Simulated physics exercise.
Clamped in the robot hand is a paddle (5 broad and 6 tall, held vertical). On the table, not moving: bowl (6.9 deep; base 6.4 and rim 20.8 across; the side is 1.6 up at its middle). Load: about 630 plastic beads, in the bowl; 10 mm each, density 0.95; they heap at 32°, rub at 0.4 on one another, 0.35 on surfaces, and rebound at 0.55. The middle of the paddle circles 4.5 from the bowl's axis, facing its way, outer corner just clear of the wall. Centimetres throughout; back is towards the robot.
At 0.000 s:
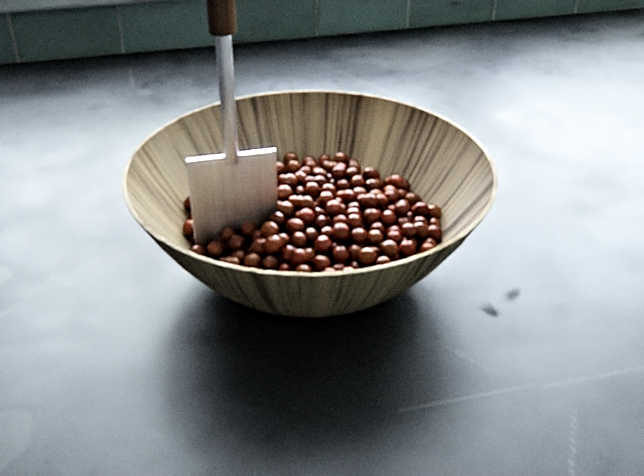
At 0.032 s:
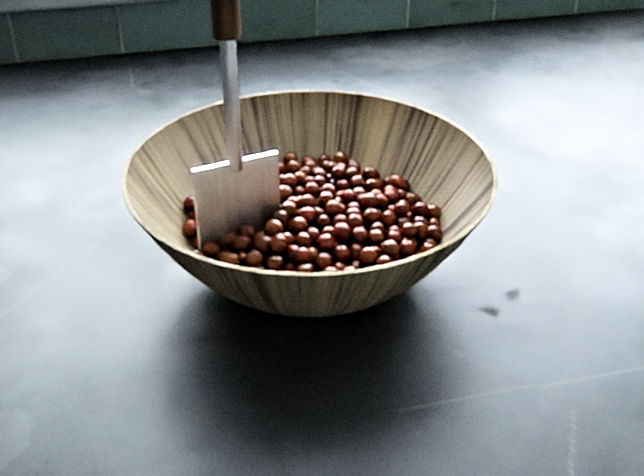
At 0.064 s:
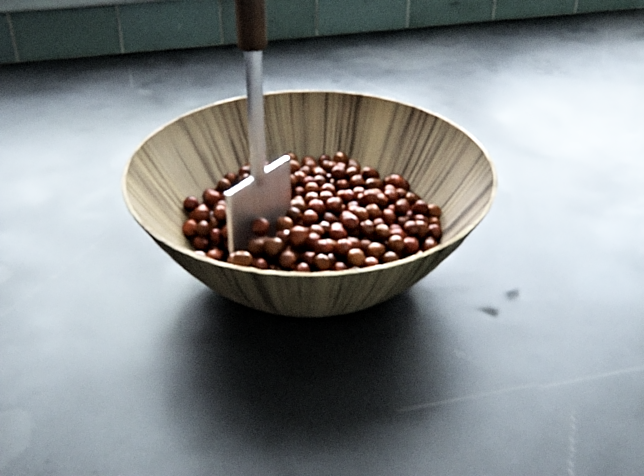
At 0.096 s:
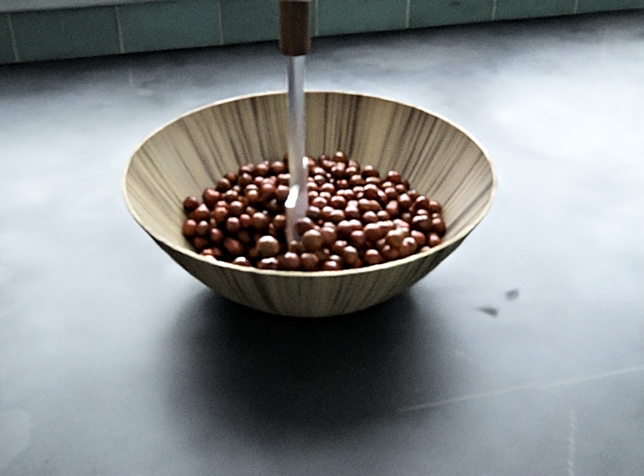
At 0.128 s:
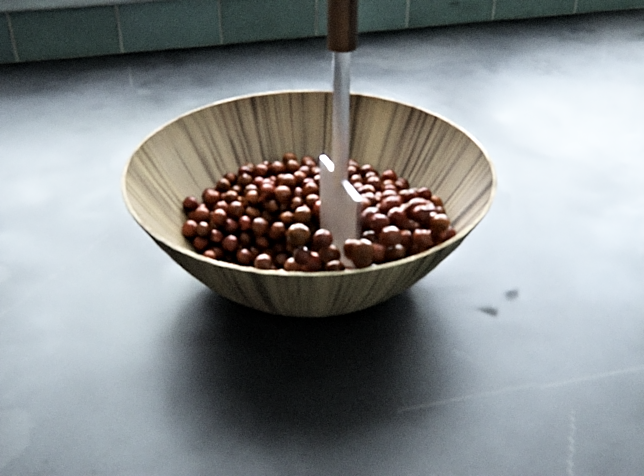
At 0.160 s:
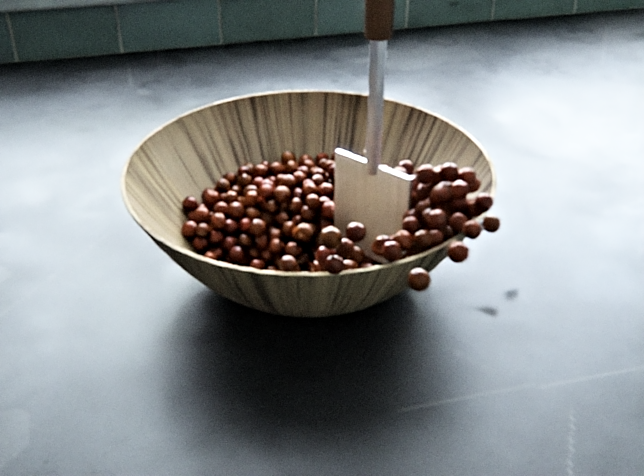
Brown beads piling up and spilling over the right rim of a striped bowl as a flat paddle sweeps rightward through them.
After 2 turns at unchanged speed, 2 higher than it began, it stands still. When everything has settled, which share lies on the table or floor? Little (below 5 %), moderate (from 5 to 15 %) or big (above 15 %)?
Share on the table or floor: Big (above 15 %).
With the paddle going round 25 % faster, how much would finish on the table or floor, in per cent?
Then about 35 per cent.
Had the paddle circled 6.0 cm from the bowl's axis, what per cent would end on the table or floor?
It would be near 0 per cent.
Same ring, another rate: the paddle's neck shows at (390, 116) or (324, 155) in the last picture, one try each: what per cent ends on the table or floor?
About 35 and 10 per cent.
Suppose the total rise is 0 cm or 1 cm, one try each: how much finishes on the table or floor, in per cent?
About 40 and 30 per cent.
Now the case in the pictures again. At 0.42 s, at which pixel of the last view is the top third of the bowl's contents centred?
Around (219, 213).
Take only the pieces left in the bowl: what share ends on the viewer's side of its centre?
About 50 per cent.
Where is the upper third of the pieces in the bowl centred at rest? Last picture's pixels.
Near (318, 222).
By 0.42 s, 356° round, highest piece 10 above the table; 499 in the bowl, 80 on the table or floor, 50 in flight or on the tool.
By 0.67 s, 227° round, highest piece 9 above the table; 474 in the bowl, 151 on the table or floor, 4 in flight or on the tool.
By 1.00 s, 0° round, highest piece 5 above the table; 473 in the bowl, 156 on the table or floor.
By 1.70 s, 0° round, highest piece 5 above the table; 473 in the bowl, 156 on the table or floor.
Final count, 473 in the bowl, 156 on the table or floor. That is 25 % on the table or floor.
